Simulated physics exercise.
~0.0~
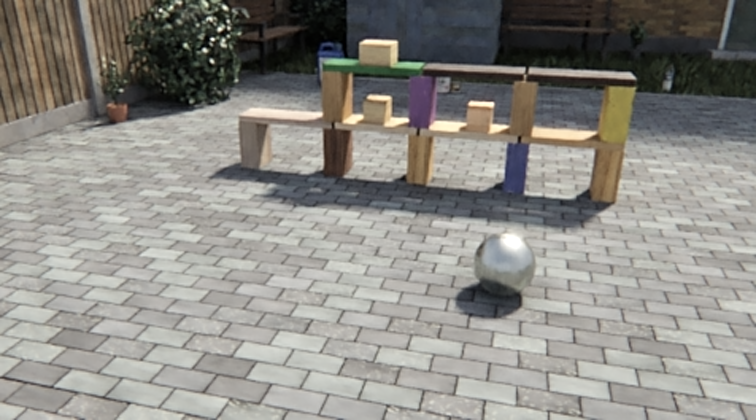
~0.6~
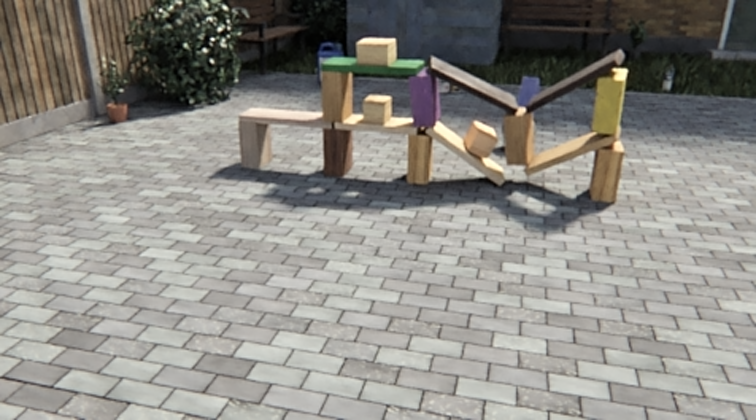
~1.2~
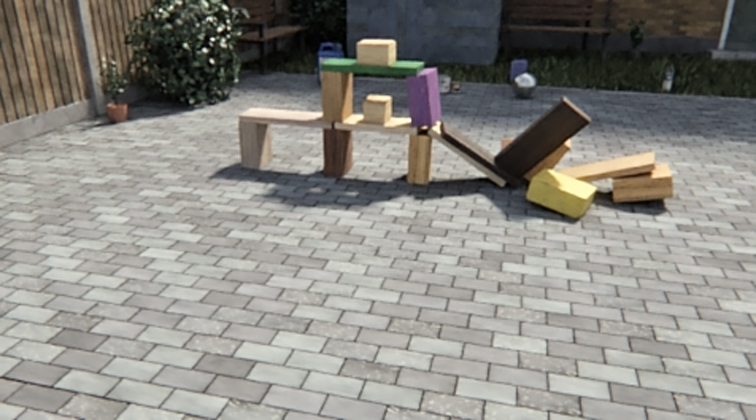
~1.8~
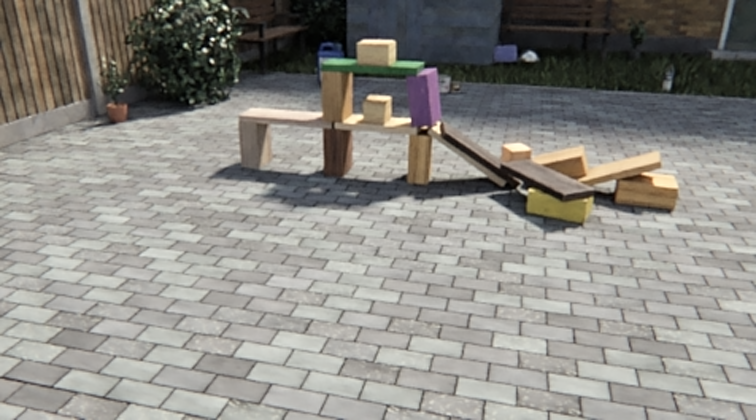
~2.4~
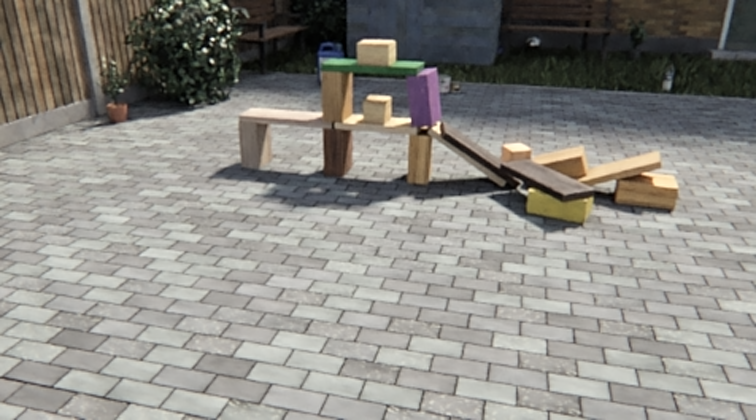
A two-level row of wooden planks and posts stood on a paved yard as a steel ball rolled in and knocked out the blue post, collapsing the right side into a heap, while the left side stayed up with the purple post slightly tilted.
